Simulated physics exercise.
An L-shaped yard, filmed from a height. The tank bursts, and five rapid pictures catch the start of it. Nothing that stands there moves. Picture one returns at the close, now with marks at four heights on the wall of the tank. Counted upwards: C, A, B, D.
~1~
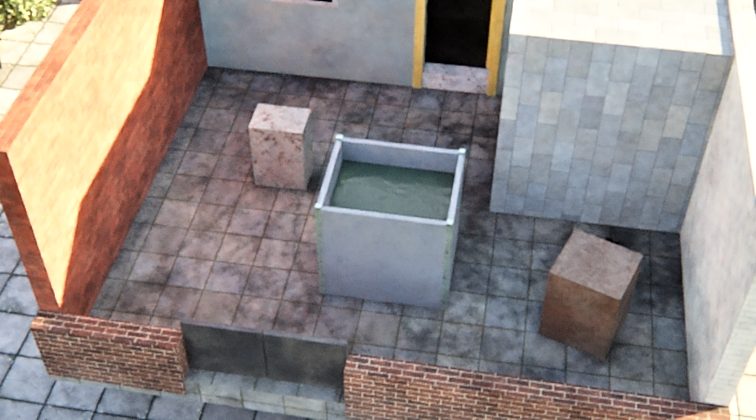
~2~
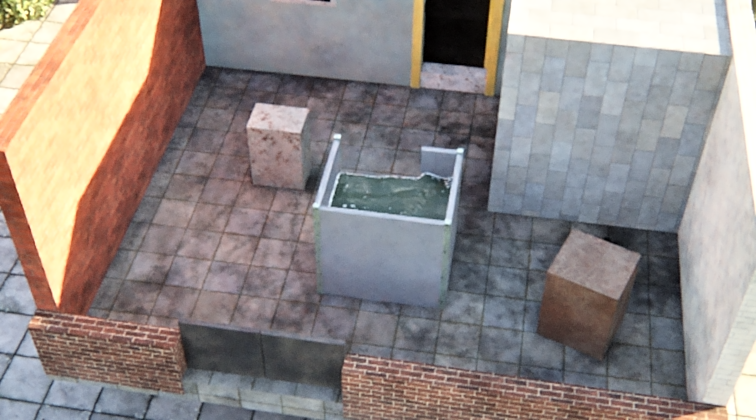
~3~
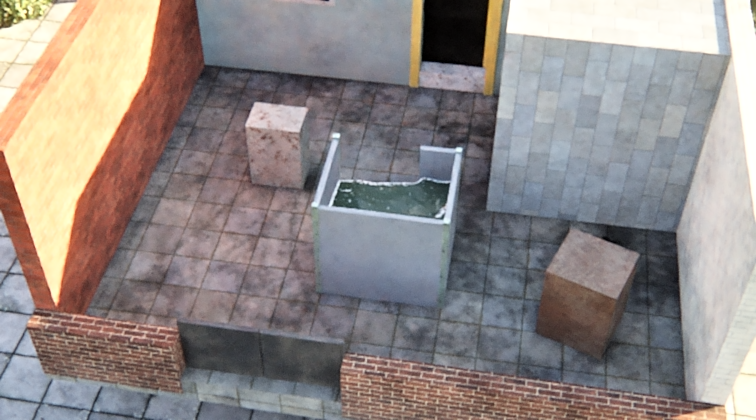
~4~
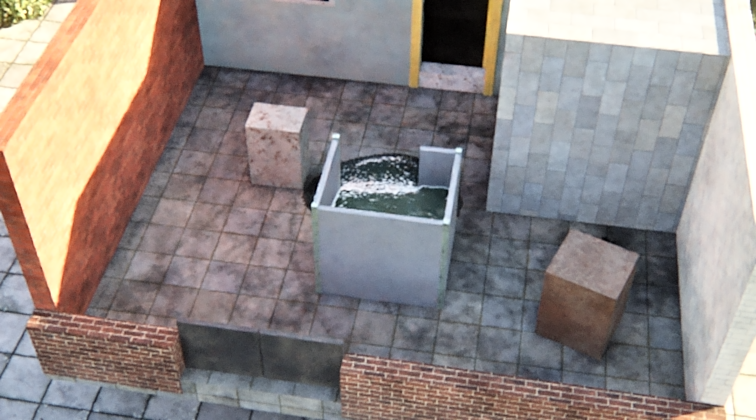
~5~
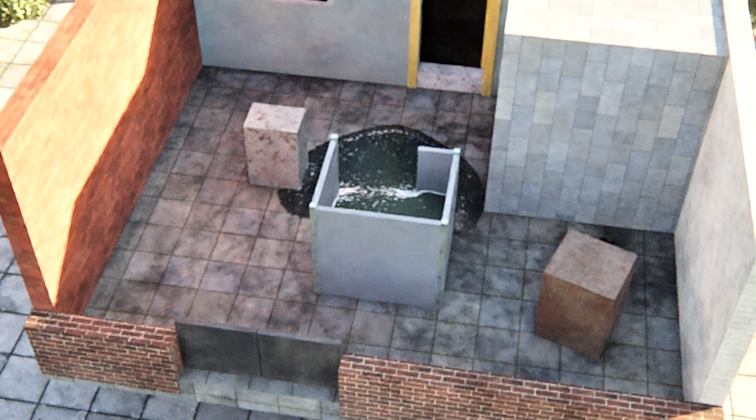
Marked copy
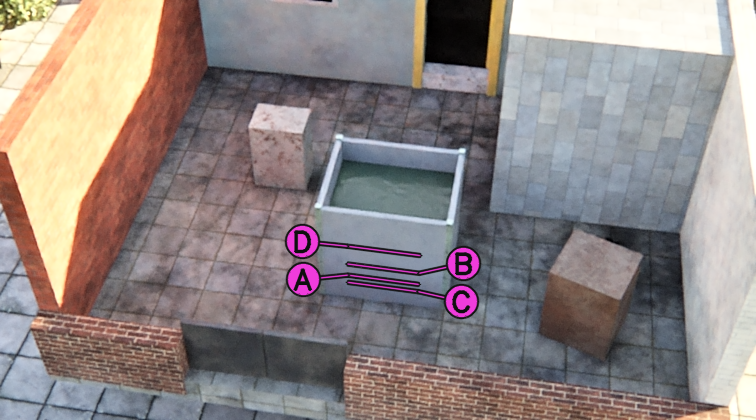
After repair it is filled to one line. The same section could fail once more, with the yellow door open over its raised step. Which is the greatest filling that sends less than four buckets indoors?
That is level D.
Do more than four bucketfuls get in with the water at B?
No, that is safe.
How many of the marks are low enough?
All of the four.
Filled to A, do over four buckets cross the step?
No, that is safe.
On the marked copy, A at (383, 279); B at (383, 268); C at (383, 287); D at (383, 250); from the bottom up C, A, B, D.
Choosing A, nothing gets over.
Choosing B, nothing gets over.
Choosing C, nothing gets over.
Choosing D, a bucket or two gets in.
